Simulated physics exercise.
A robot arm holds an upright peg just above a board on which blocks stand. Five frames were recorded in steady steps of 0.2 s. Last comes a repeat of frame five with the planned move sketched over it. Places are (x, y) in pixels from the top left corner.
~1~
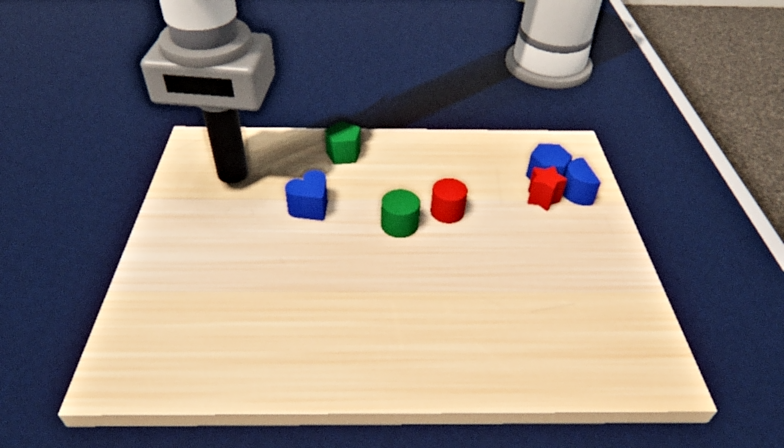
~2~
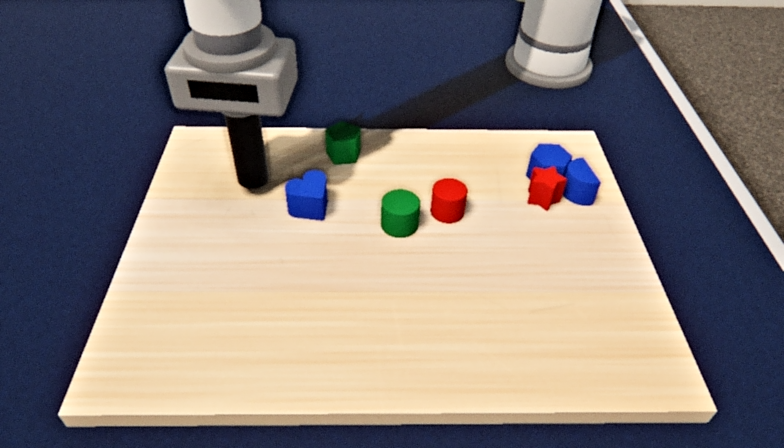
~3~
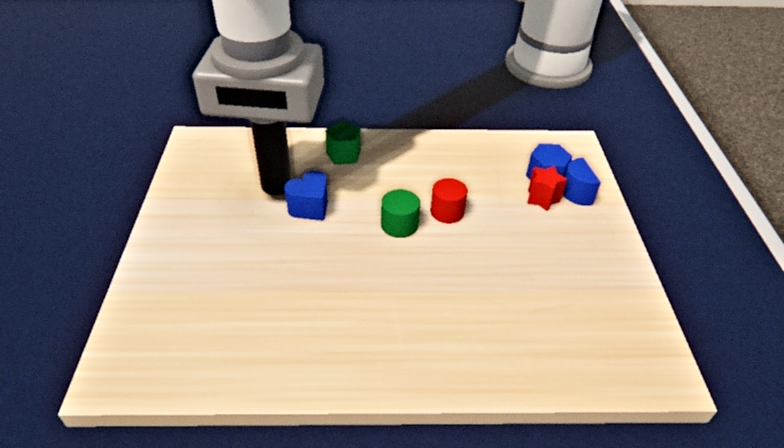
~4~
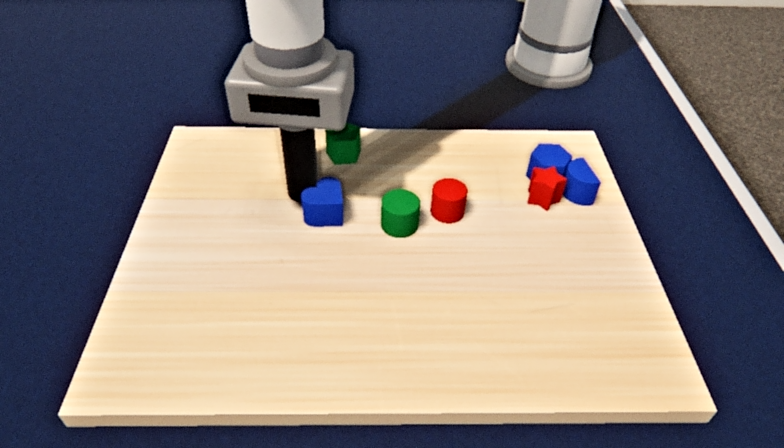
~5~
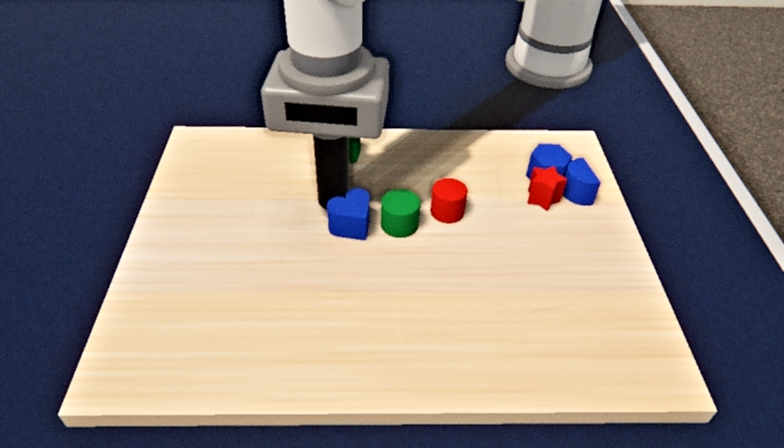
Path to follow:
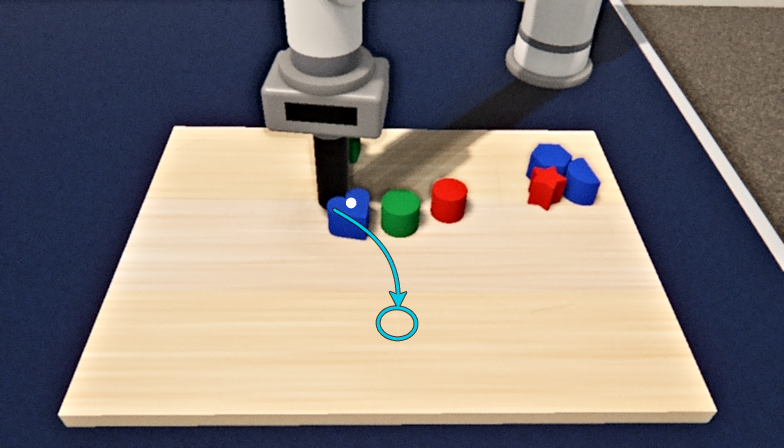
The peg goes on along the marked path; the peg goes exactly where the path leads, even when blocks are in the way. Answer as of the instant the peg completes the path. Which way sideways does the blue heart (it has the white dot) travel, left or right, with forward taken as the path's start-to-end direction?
Taking start-to-end as forward, the block's sideways shift goes to the left.
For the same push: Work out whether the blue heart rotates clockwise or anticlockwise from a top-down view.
Viewed from above, counterclockwise.
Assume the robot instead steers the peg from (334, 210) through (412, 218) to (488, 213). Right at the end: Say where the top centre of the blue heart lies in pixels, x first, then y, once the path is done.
Most likely (369, 212).
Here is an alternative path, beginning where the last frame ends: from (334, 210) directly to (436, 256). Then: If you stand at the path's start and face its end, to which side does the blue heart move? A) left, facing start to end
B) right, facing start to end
Letter B.
Path on the board, from (334, 210) over (373, 236) and (395, 275) to (397, 323); the dot is on the blue heart.
What follows on the original path. One third of the way, peg at (374, 228); blue heart at (390, 234); green round block at (412, 204).
Two thirds of the way, peg at (396, 266); blue heart at (416, 274); green round block at (412, 204).
At the end, peg at (398, 314); blue heart at (435, 307), turned 40° anticlockwise; green round block at (412, 204); red round block in place.
